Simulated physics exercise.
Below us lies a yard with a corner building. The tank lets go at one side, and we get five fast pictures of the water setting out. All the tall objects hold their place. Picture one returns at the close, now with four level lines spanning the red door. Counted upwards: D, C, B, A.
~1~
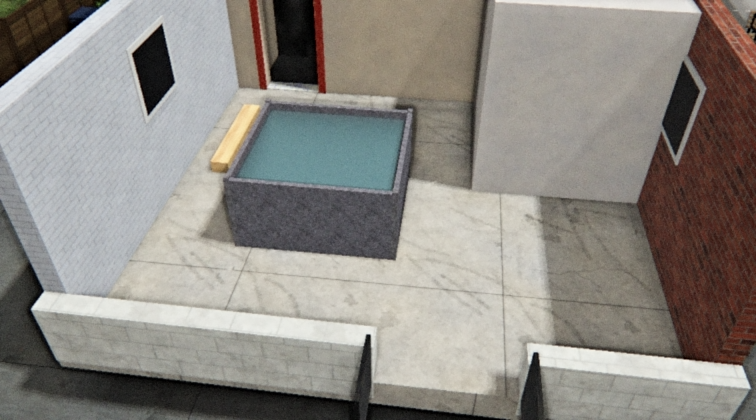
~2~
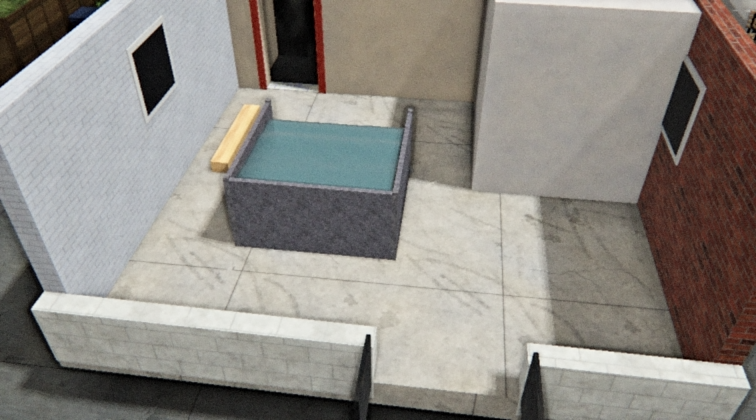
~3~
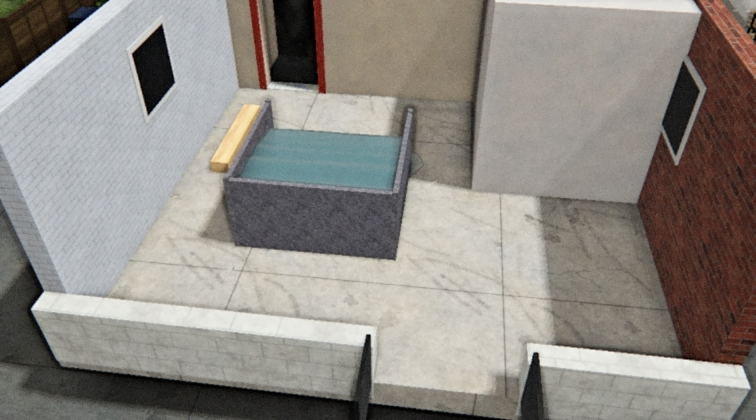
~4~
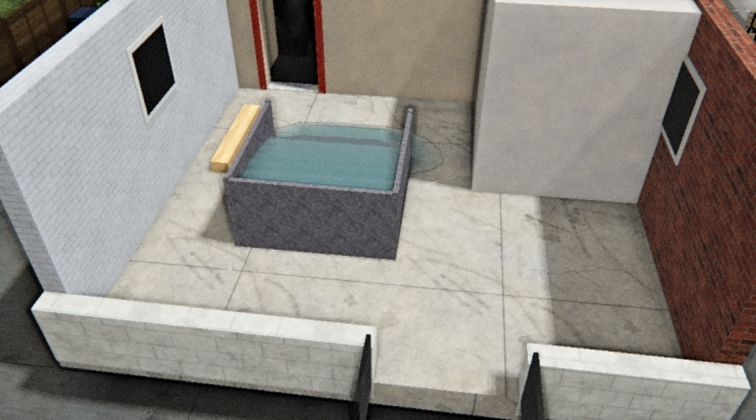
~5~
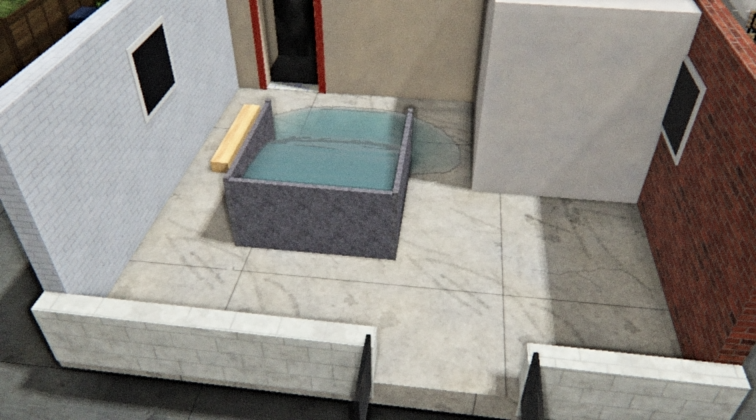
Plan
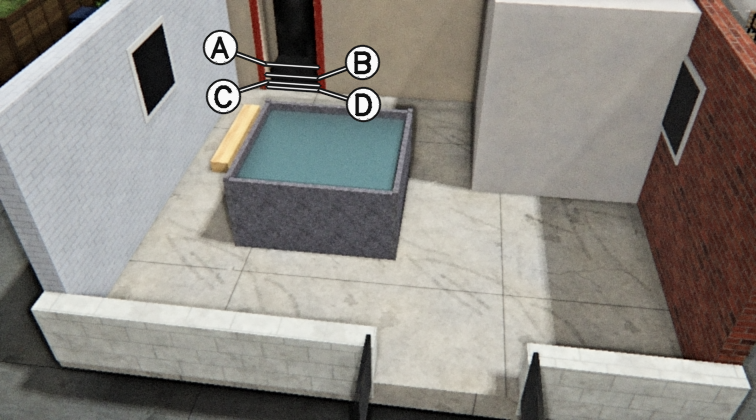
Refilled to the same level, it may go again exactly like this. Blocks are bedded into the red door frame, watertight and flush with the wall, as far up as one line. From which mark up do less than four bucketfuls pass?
It is A.
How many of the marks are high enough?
One of the four.
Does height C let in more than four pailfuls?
Yes, it does.
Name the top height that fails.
The answer is B.
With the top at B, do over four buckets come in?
Yes, that goes wrong.
On the marked copy, A at (291, 65); B at (292, 76); C at (293, 83); D at (293, 88); from the bottom up D, C, B, A.
Choosing A, a splash gets over, under a bucket.
Choosing B, about 10 bucketfuls get in.
Choosing C, dozens of bucketfuls pour in.
Choosing D, dozens of bucketfuls pour in.
